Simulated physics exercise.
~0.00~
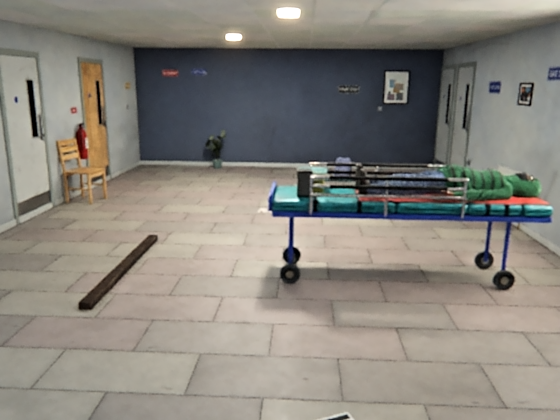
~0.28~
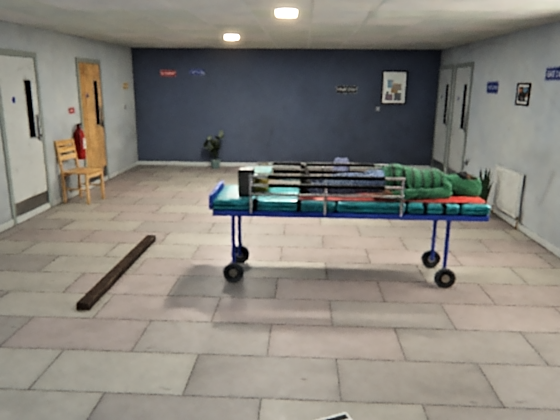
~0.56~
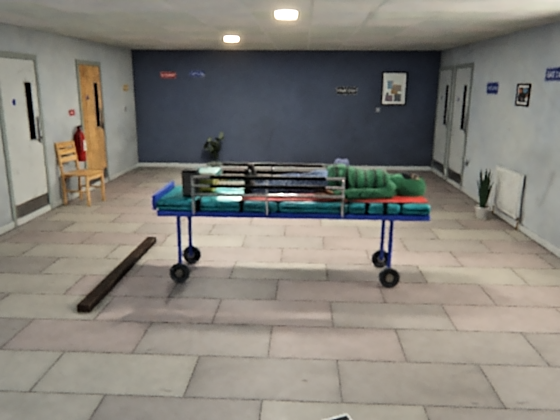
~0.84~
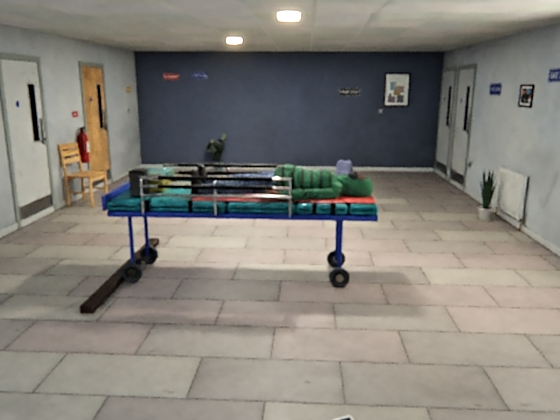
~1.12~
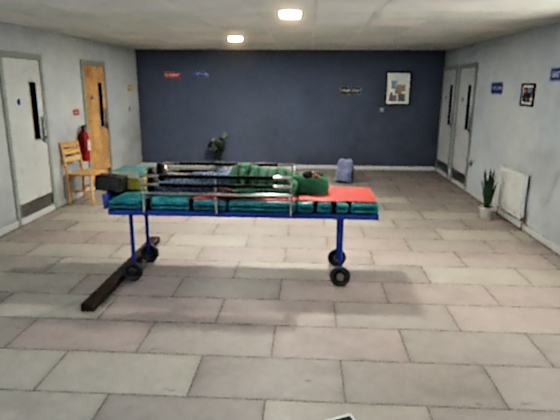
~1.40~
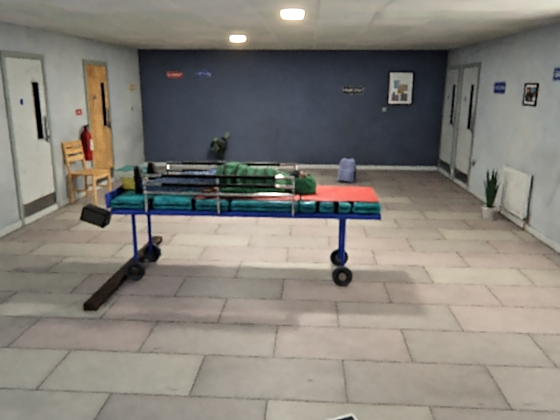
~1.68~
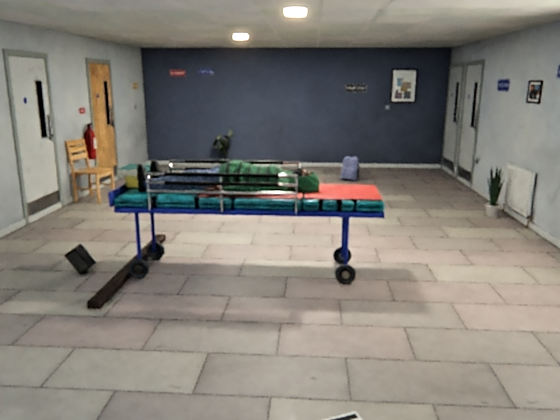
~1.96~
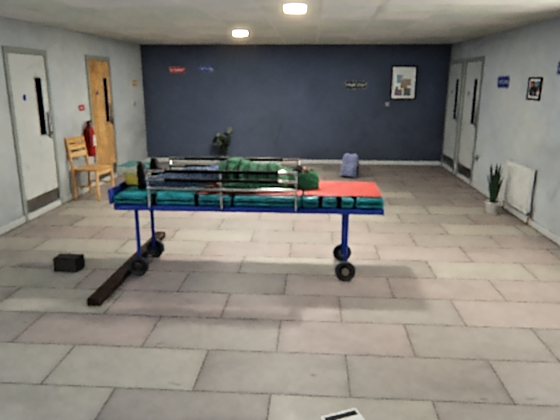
Wheeled stretcher carrying a strapped figure rolling left to a dark floor bar and stopping, a black box toppling off its end.
